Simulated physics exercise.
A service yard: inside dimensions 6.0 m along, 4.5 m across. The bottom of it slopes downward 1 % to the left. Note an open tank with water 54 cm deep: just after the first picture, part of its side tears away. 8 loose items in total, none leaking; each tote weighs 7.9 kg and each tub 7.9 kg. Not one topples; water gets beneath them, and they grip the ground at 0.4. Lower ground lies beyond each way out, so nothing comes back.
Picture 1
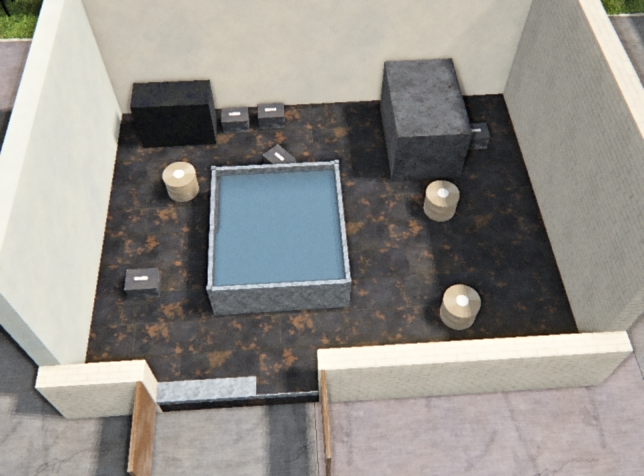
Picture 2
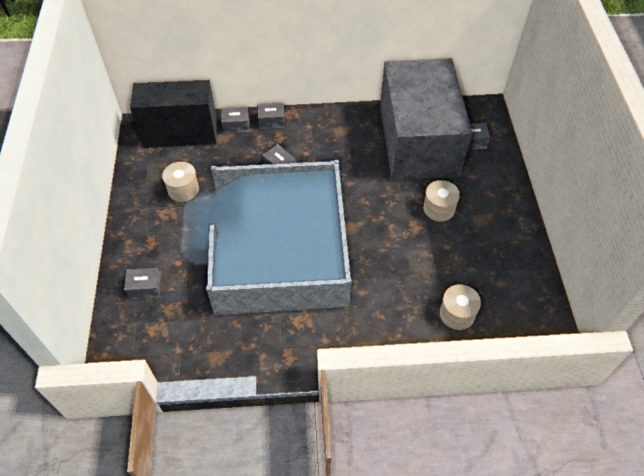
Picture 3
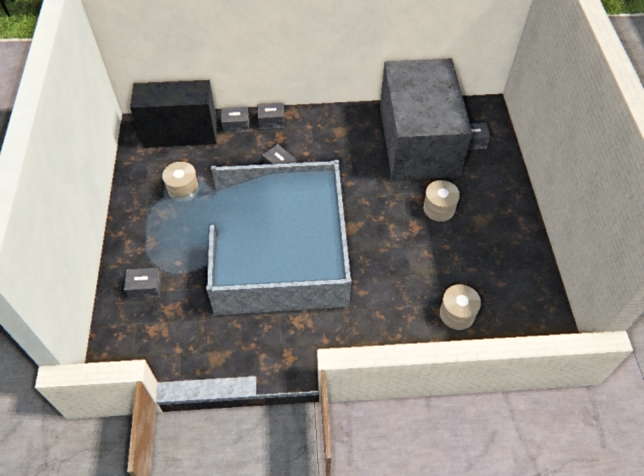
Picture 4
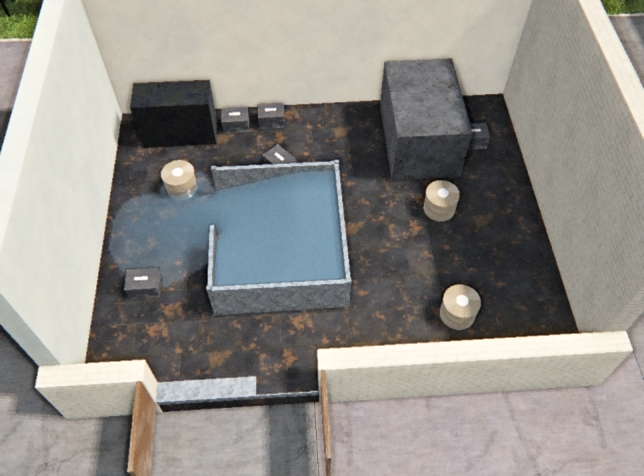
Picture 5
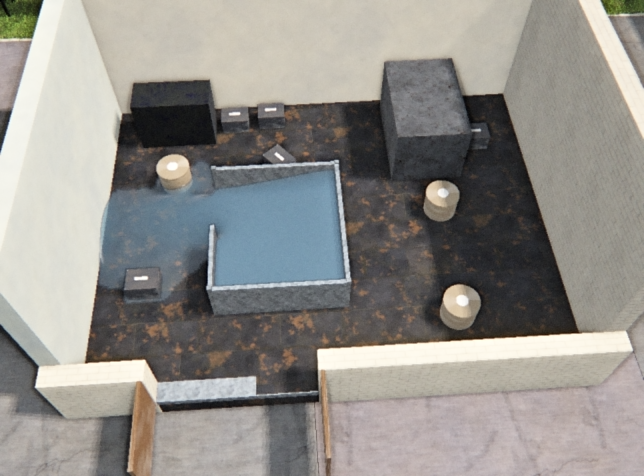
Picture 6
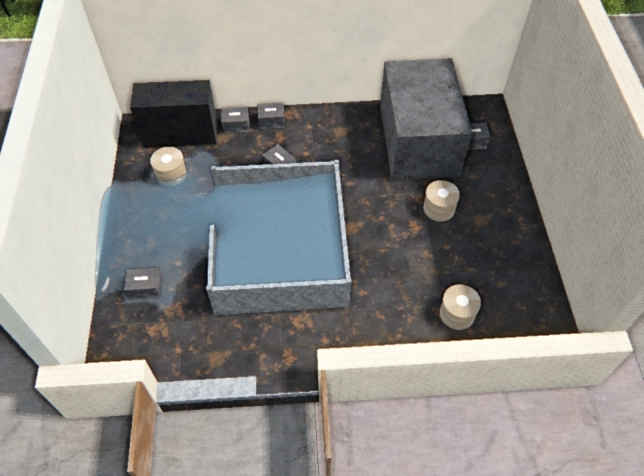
A walled yard with a dark, rust-mottled floor and pale walls is seen from high above its open front gate, the camera still. A grey-rimmed tank of blue water stands left of centre, among round tan tubs, small grey boxes, a black block and a large grey block. The tank's left side opens, water spreads leftward across the floor to the wall and around a box, and the nearest tub shifts slightly up and left.
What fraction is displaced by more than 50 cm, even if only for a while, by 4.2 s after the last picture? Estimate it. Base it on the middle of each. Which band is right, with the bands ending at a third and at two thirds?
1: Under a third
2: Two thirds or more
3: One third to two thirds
One third to two thirds (3).
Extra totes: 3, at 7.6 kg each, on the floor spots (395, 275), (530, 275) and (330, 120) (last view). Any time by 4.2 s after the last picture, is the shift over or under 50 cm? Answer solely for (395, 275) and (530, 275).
First falls shy, then falls shy.
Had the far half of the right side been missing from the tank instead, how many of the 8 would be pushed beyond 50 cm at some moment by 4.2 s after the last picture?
In that case the number is 3.
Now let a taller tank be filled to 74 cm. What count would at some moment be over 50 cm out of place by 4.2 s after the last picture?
That would give 5.
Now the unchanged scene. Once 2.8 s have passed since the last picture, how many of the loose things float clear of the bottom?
At that time, 1.
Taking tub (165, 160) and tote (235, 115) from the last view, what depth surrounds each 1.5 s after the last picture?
I'd estimate 21 cm for the first and 2 cm for the second.
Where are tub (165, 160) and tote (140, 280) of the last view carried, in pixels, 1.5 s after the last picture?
First one near (123, 133), second near (171, 295).
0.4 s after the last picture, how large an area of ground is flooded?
That flooded area is roughly 6.5 m2.
Then, 0.4 s after the last picture 1 of 8 are over 50 cm from their spots; 0 afloat.
Then, 1.5 s after the last picture 1 of 8 are over 50 cm from their spots; 1 afloat.
Then, 2.8 s after the last picture 2 of 8 are over 50 cm from their spots; 1 afloat.
Then, 4.2 s after the last picture 4 of 8 are over 50 cm from their spots, and 4 have been at some point; 3 afloat.
